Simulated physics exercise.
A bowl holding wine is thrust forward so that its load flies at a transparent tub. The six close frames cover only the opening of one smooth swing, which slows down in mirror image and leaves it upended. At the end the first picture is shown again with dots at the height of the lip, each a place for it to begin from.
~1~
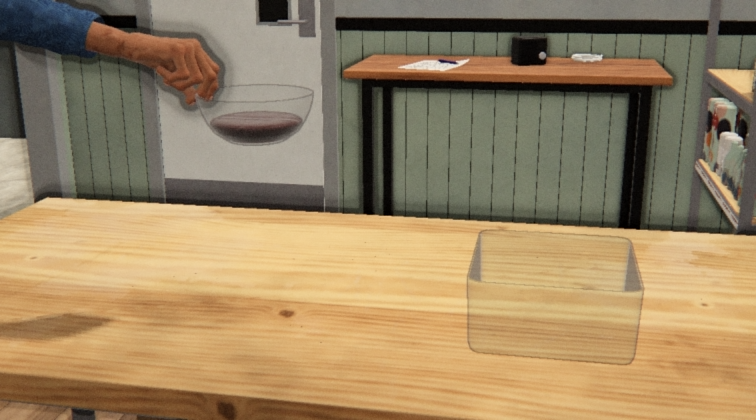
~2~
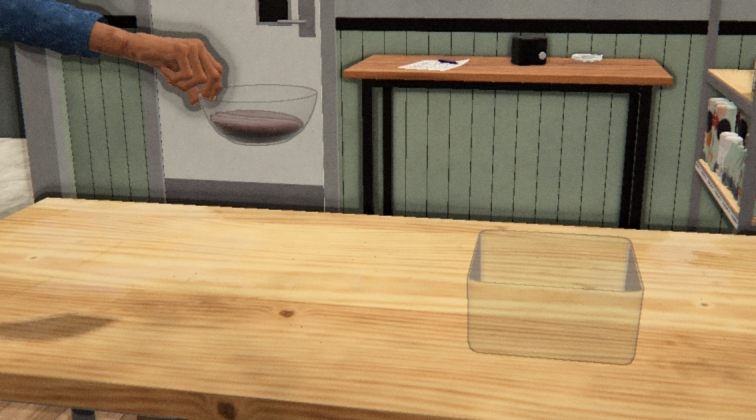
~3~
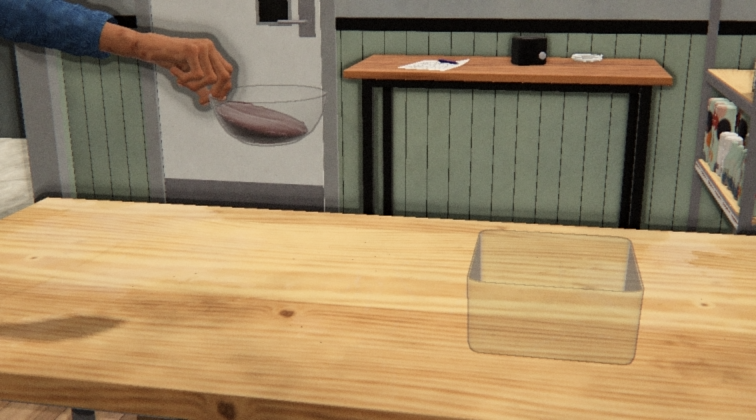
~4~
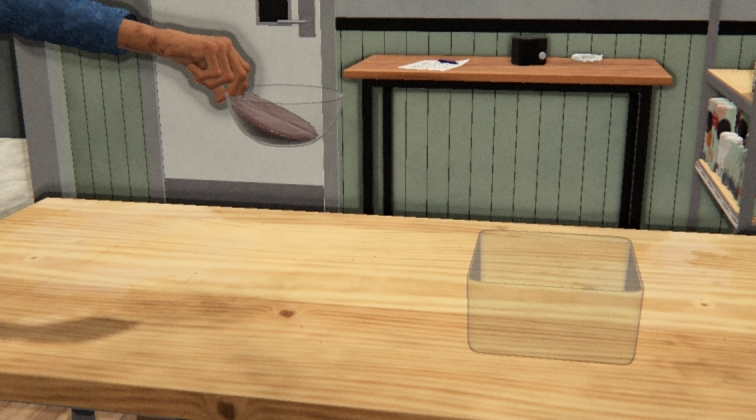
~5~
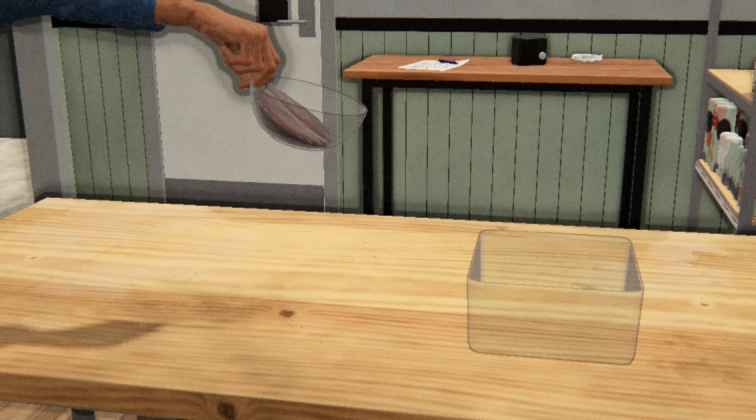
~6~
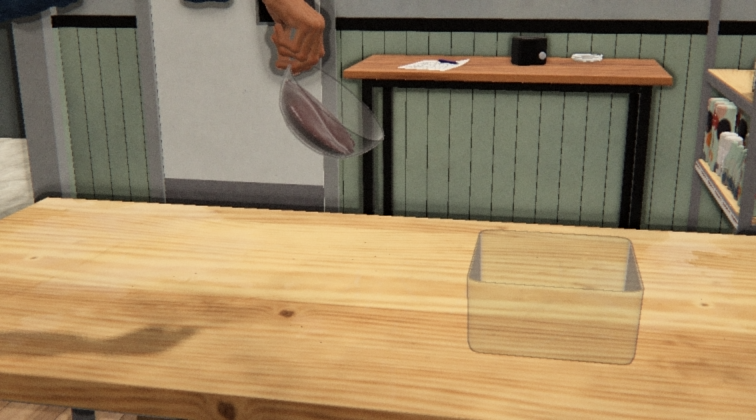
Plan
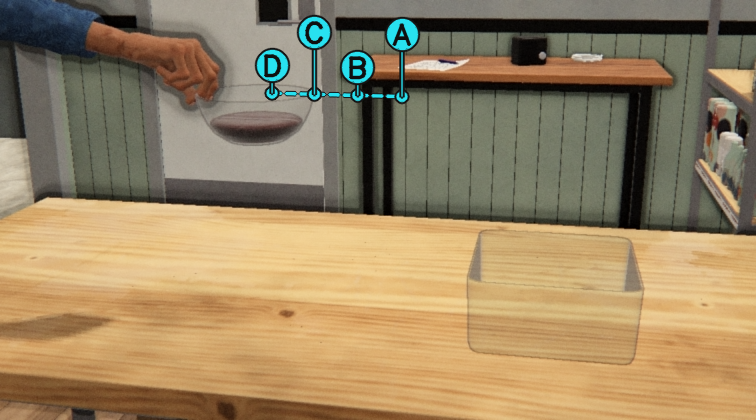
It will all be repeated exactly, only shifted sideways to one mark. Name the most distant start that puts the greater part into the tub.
B.
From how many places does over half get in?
Two of them.
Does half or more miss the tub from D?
Yes, it does.
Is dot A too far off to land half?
No, that is safe.
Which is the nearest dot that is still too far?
Dot C.
On the marked copy, A at (402, 96); B at (357, 95); C at (314, 94); D at (272, 93).
Choosing A, about 88 % lands in the tub, 9 % falls short and 3 % goes beside or beyond.
Choosing B, about 67 % lands in the tub, 21 % falls short and 13 % goes beside or beyond.
Choosing C, about 26 % lands in the tub, 67 % falls short and 7 % goes beside or beyond.
Choosing D, about 0 % lands in the tub, 99 % falls short.
